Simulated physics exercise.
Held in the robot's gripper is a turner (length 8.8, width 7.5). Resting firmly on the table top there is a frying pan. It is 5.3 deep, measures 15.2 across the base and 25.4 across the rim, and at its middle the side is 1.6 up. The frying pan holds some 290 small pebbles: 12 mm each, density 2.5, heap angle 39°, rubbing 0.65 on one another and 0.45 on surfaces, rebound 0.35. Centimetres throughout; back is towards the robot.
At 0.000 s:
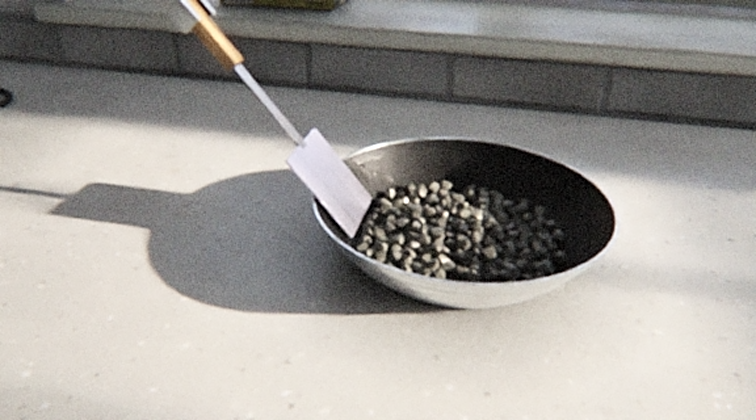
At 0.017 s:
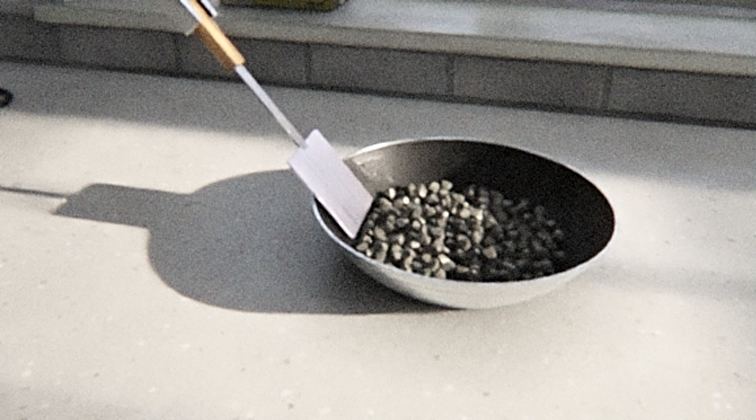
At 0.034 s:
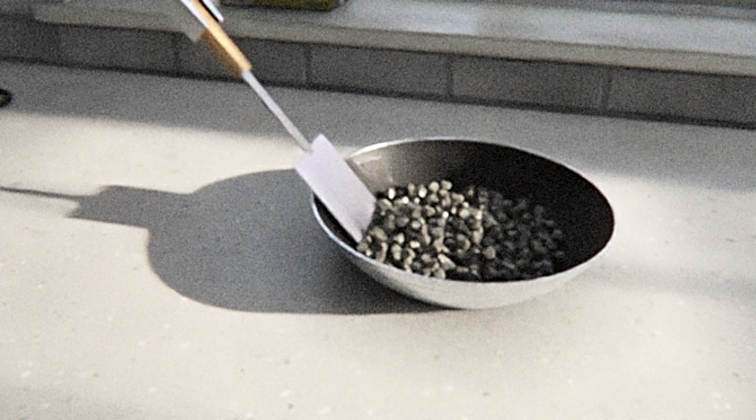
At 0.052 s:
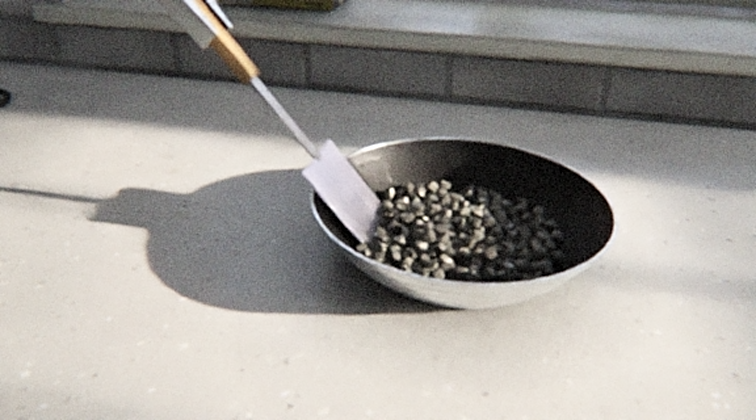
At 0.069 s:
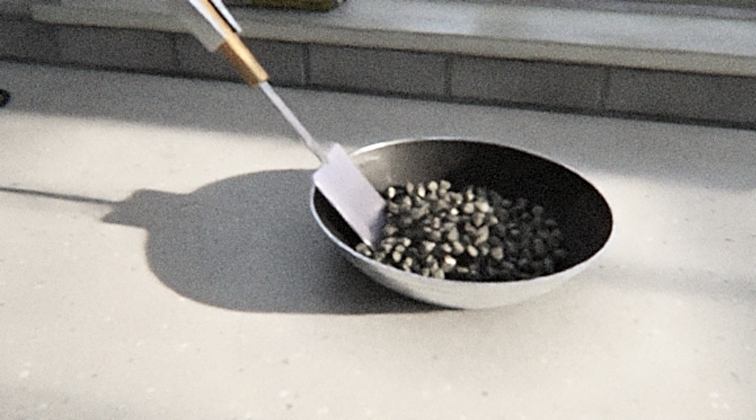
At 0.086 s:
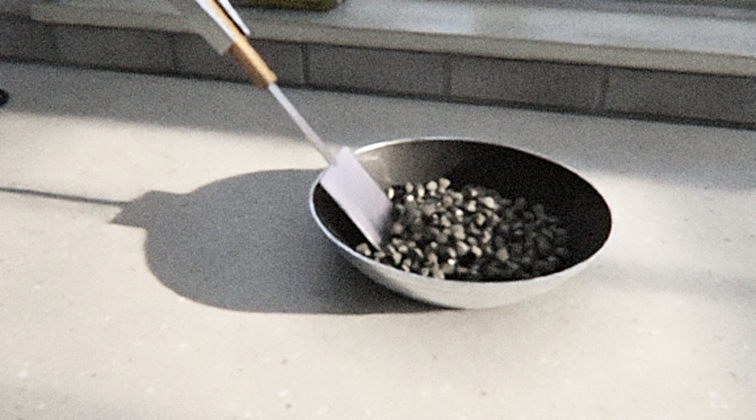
The footage shows a turner with its blade tilted inside a dark frying pan of small pebbles on a pale countertop; the blade moves slightly rightward and down against the pebbles, shifting a few, while the pan stays nearly still.
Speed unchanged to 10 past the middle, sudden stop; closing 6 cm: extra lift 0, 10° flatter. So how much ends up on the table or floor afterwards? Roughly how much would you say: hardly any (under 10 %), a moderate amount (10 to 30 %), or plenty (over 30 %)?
I'd say a moderate amount.
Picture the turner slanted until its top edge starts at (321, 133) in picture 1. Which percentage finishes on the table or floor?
About 30 per cent.
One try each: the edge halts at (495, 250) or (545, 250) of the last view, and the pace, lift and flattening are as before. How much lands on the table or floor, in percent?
Some 0 and 0 per cent.
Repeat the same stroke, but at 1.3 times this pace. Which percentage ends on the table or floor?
About 30 per cent.
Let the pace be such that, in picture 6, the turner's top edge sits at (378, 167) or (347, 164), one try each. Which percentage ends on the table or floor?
45 % and 25 %.
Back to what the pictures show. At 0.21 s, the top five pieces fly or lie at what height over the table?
Estimated height above table: Approx. 4 cm.
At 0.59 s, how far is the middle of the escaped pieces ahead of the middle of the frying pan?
The distance is around 18 cm.
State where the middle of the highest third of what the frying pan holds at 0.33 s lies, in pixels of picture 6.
(548, 220).
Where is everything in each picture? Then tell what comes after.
The first frame shows turner top edge at (301, 143), sloping 50°; upper third of the load around (458, 232), from x 365 to 560, top at y 185; 293 in the frying pan.
The second frame shows turner top edge at (302, 145), sloping 50°; upper third of the load around (457, 232), from x 365 to 560, top at y 185.
The third frame shows turner top edge at (308, 150), sloping 50°; upper third of the load around (452, 230), from x 365 to 560, top at y 185.
The fourth frame shows turner top edge at (316, 156), sloping 50°; upper third of the load around (445, 230), from x 360 to 560, top at y 185.
The fifth frame shows turner top edge at (324, 160), sloping 50°; upper third of the load around (455, 232), from x 360 to 560, top at y 185.
The sixth frame shows turner top edge at (332, 162), sloping 50°; upper third of the load around (462, 228), from x 365 to 560, top at y 185; 293 in the frying pan.
By 0.21 s, sloping 50°, highest piece 4 above the table; 293 in the frying pan.
By 0.33 s, sloping 47°, highest piece 6 above the table; 293 in the frying pan.
By 0.59 s, sloping 40°, highest piece 7 above the table; 242 in the frying pan, 49 on the table or floor, 2 on the blade or in flight.
By 1.64 s, sloping 40°, highest piece 7 above the table; 242 in the frying pan, 51 on the table or floor.
Final count, 242 in the frying pan, 51 on the table or floor. That is 17 % on the table or floor.
